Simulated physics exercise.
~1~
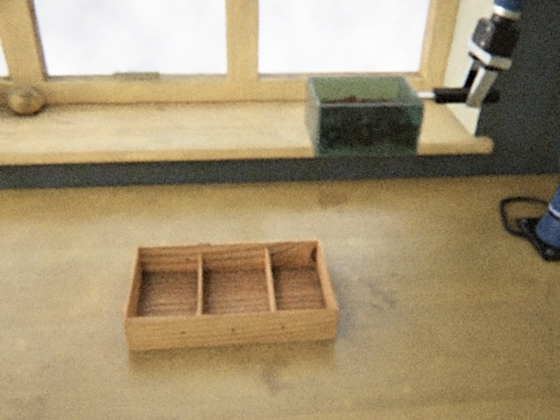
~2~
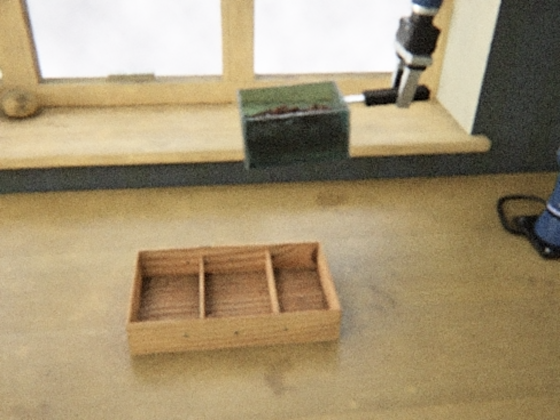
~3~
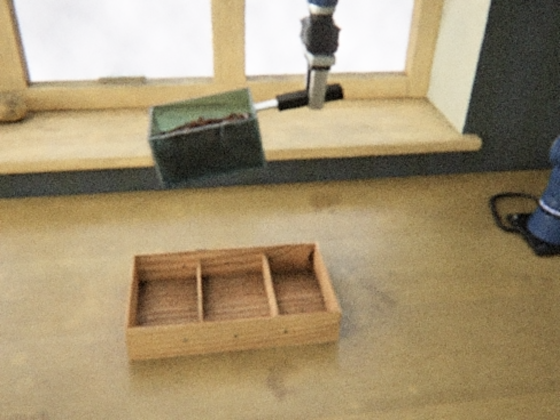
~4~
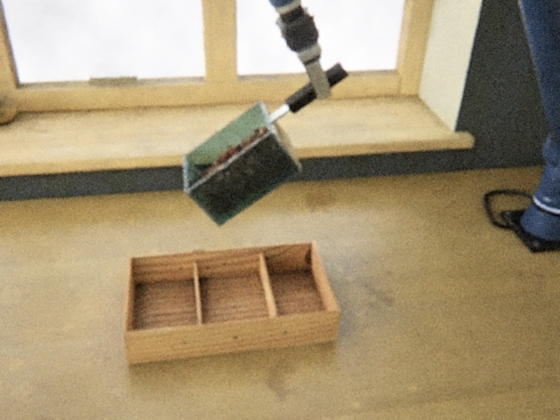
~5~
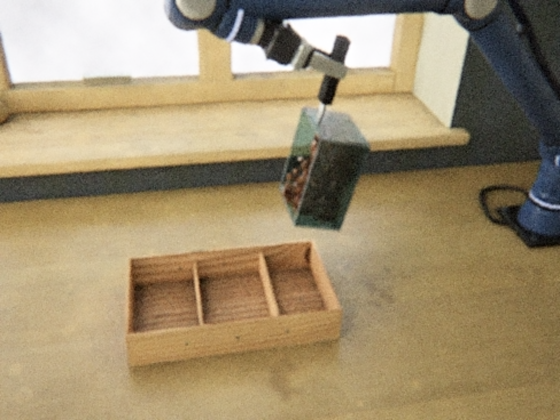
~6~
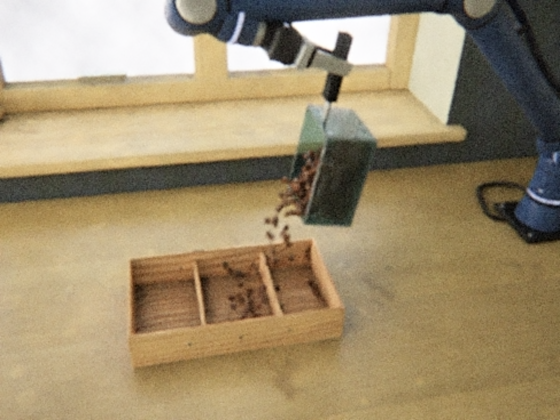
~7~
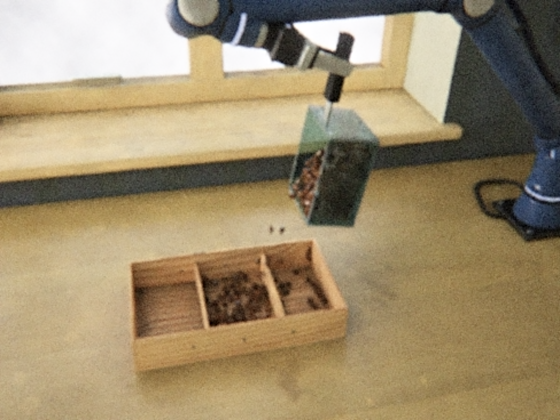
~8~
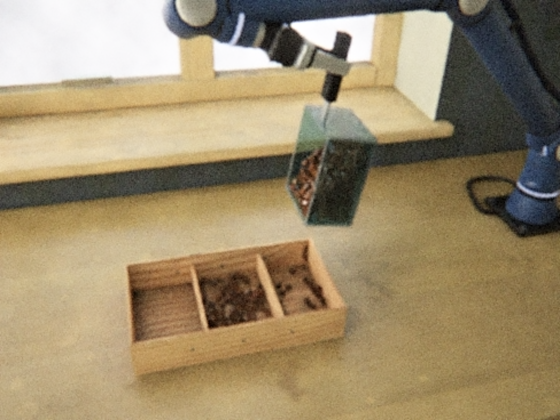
A robot arm carried a clear, greenish box of brown pellets left from the windowsill, then tipped it steeply over a wooden crate, spilling some mostly into the middle section and a few into the right one, and ended still holding the tilted, partly full box.
